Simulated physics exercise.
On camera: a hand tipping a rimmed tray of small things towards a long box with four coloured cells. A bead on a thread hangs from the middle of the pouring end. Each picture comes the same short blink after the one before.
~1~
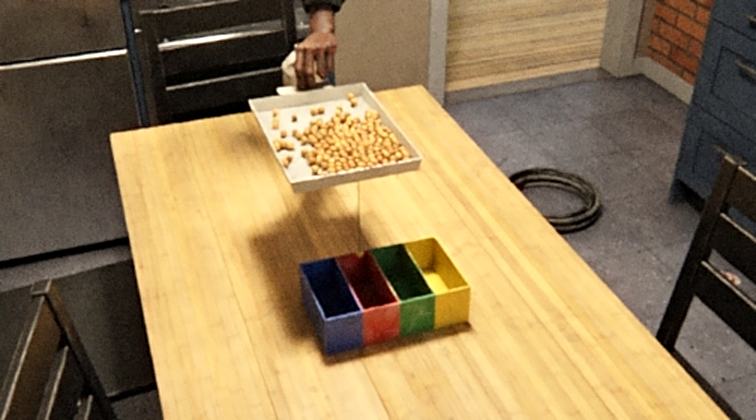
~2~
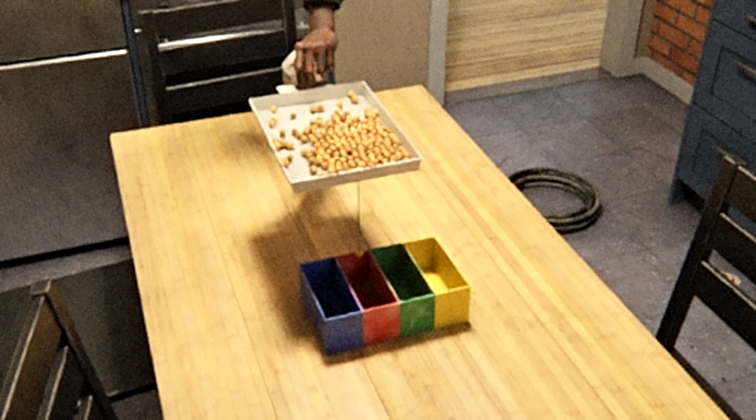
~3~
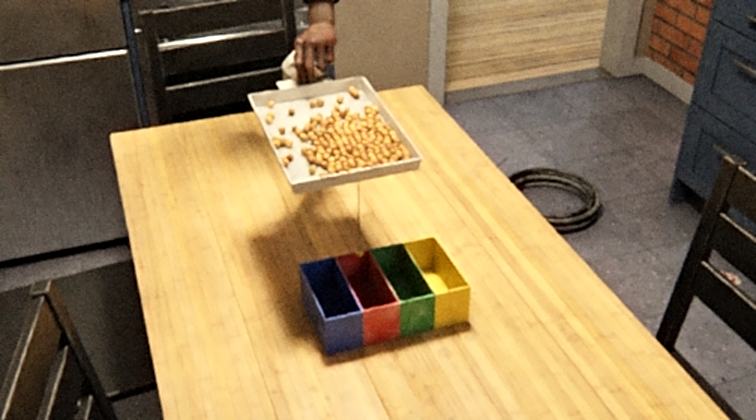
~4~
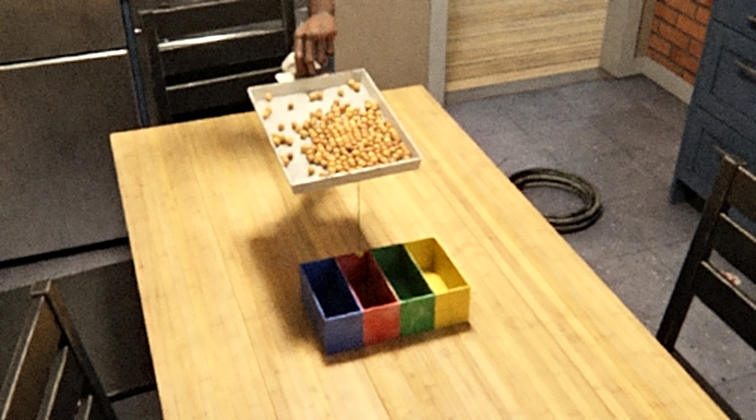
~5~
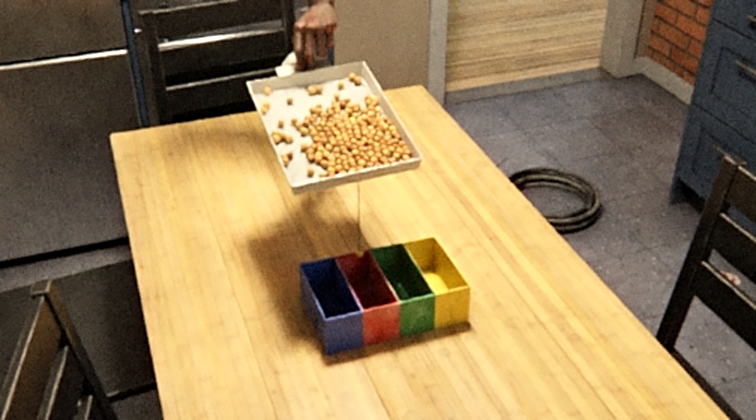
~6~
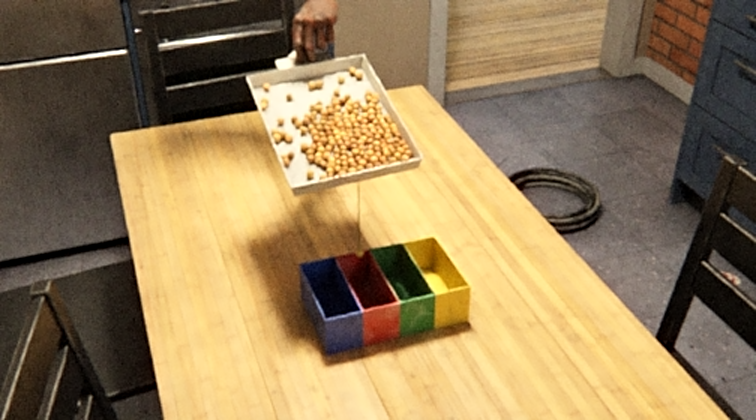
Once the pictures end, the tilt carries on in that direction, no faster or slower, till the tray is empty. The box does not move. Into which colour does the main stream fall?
The blue cell gets the most.
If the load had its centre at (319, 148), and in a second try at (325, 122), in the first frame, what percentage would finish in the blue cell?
First some 40, then 40 per cent.
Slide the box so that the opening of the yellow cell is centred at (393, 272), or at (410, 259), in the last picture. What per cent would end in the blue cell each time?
In turn 20 and 40 in a hundred.
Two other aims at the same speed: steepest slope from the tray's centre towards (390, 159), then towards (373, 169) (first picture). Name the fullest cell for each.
The first try: Yellow. The second: The yellow cell.
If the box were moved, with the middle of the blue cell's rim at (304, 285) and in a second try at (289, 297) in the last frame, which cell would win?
In turn: Blue; red.
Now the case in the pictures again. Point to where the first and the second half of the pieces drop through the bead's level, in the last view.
At about (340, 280), then at (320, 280).
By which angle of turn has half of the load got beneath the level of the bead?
Roughly 85°.
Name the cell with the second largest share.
It is the red cell.
Shortly afterwards, tray tipped steeply; all but a few on the tray; only a few falling or outside the box.
Next, tray tipped right over; a little on the tray; near a quarter in the blue cell; near a quarter in the red cell; a little in the green cell; only a few in the yellow cell; near a third falling or outside the box.
Some moments later, tray tipped past a quarter turn; near a third in the blue cell; near a quarter in the red cell; a little in the green cell; only a few in the yellow cell; near a third falling or outside the box.
In the end, tray tipped past a quarter turn; near a third in the blue cell; near a quarter in the red cell; a little in the green cell; only a few in the yellow cell; near a third outside the box.
